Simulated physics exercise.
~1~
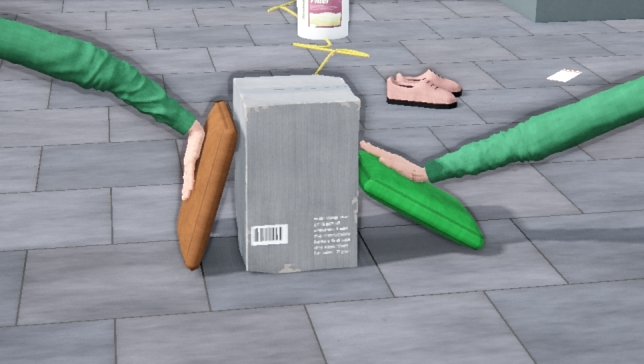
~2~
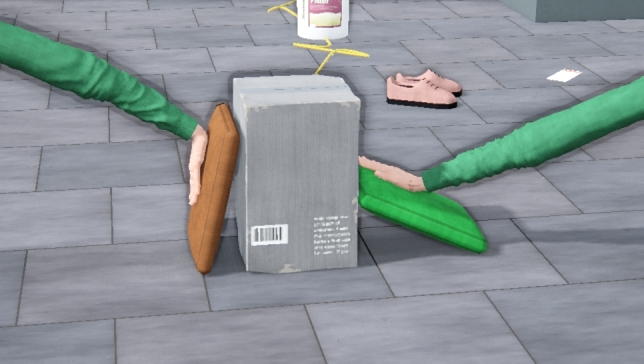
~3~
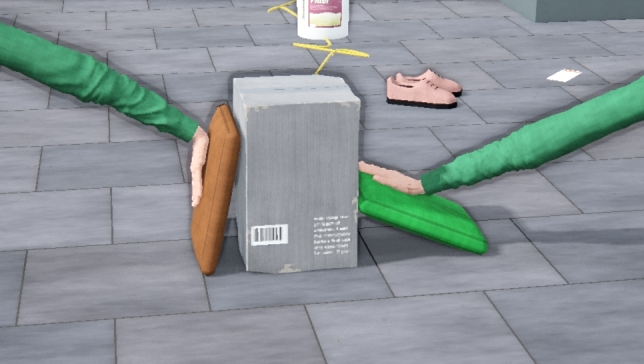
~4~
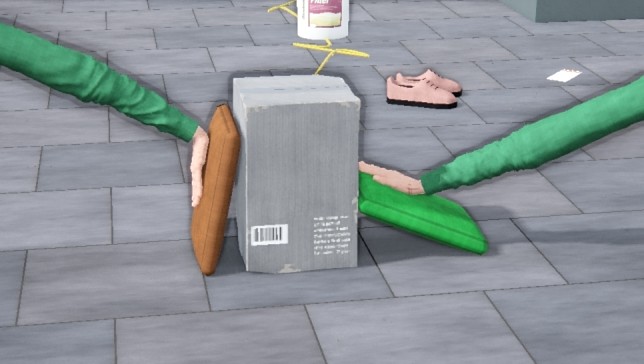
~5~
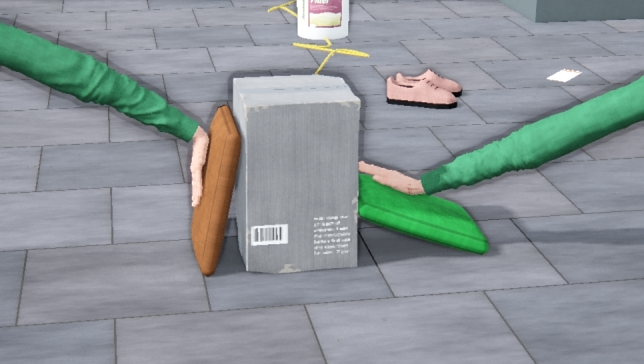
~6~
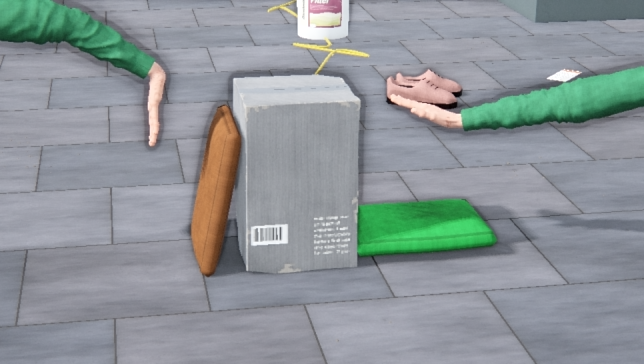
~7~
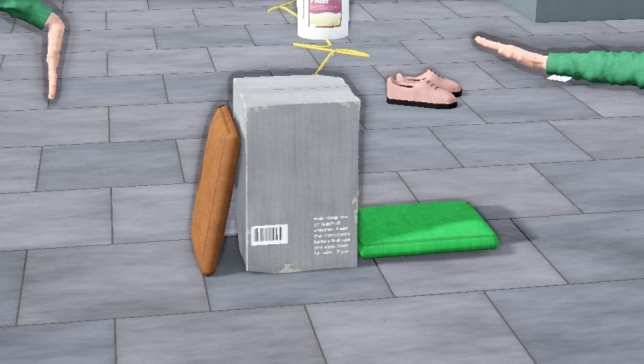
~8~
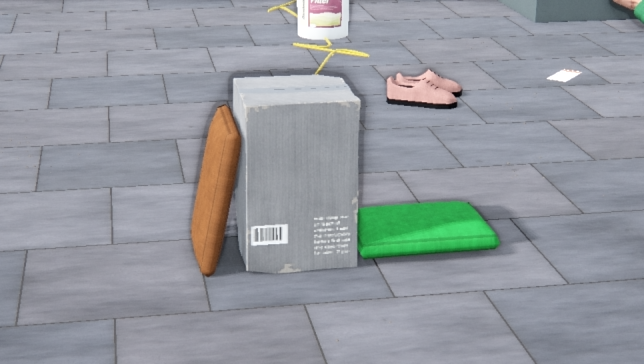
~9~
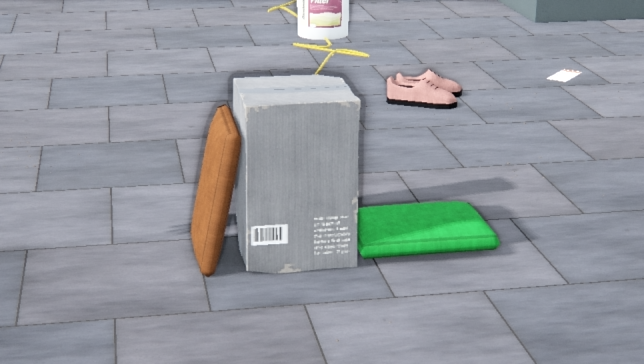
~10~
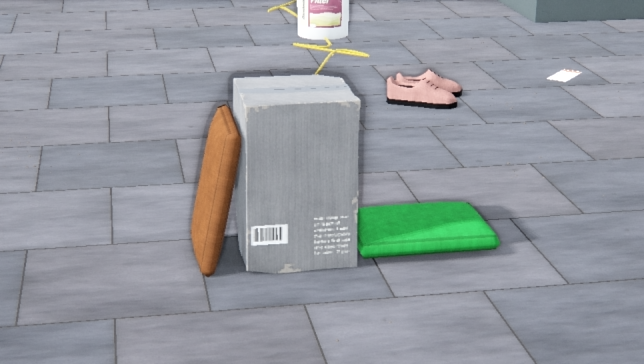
The clip opens with two green-sleeved arms reaching in from either side of a grey box on a paved floor, one hand holding a brown pillow against its left side and the other holding a green pillow at a slant against its right. The hands shift the pillows slightly, then hold them almost still. Next, both hands let go and draw back, and the green pillow drops flat onto the floor beside the box. The brown pillow stays upright, leaning on the box. The arms leave the view, and the clip ends with both pillows resting motionless.
